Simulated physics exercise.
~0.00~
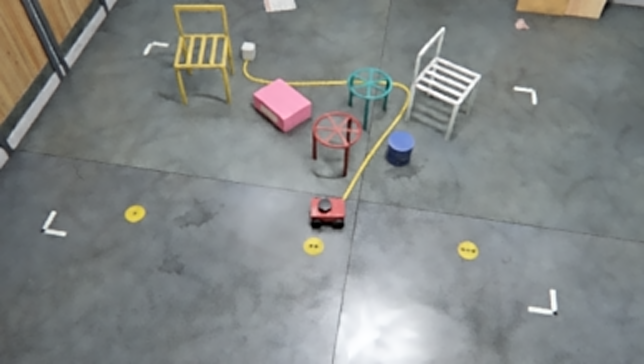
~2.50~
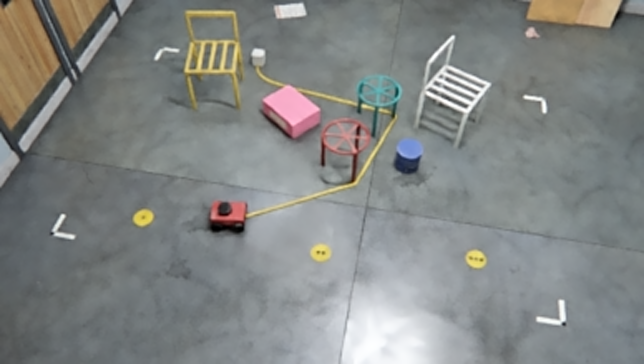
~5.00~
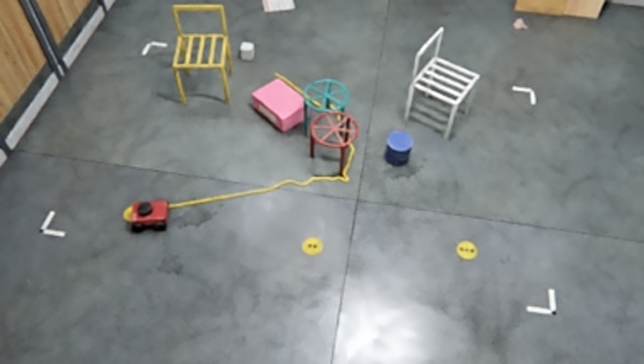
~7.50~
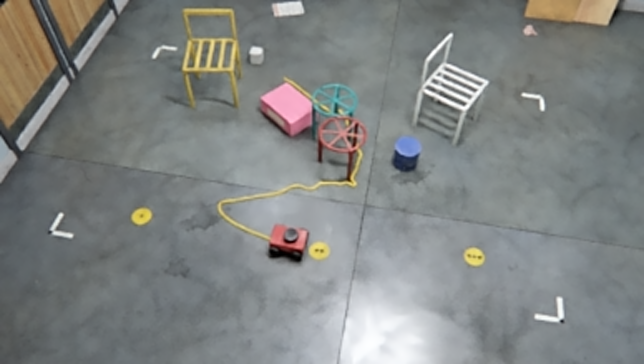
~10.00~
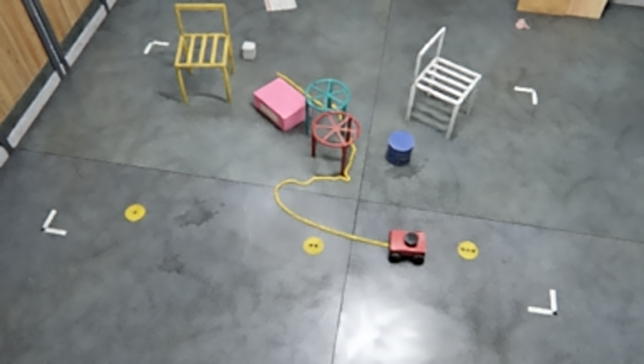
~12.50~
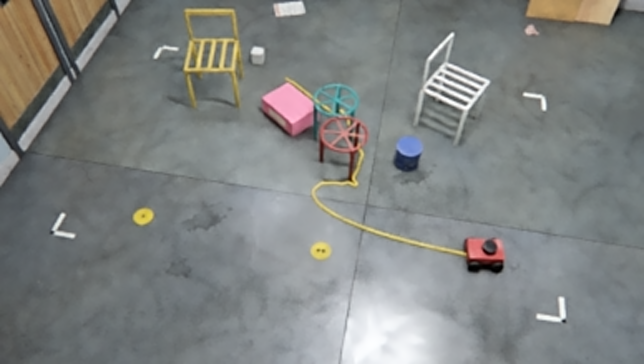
To begin with, a small red cart sits below two round stools, its yellow lead running back past the teal stool and pink box to a white block near the yellow chair. The cart drives left toward the first yellow mark, and the lead draws in around the red stool. As it reaches the mark, the plug comes out of the block and the teal stool shifts left, close to the red one. The cart then turns back right to the second mark, trailing a loose curve of lead. It continues right and ends on the third mark, still unplugged, with the teal stool upright but displaced.
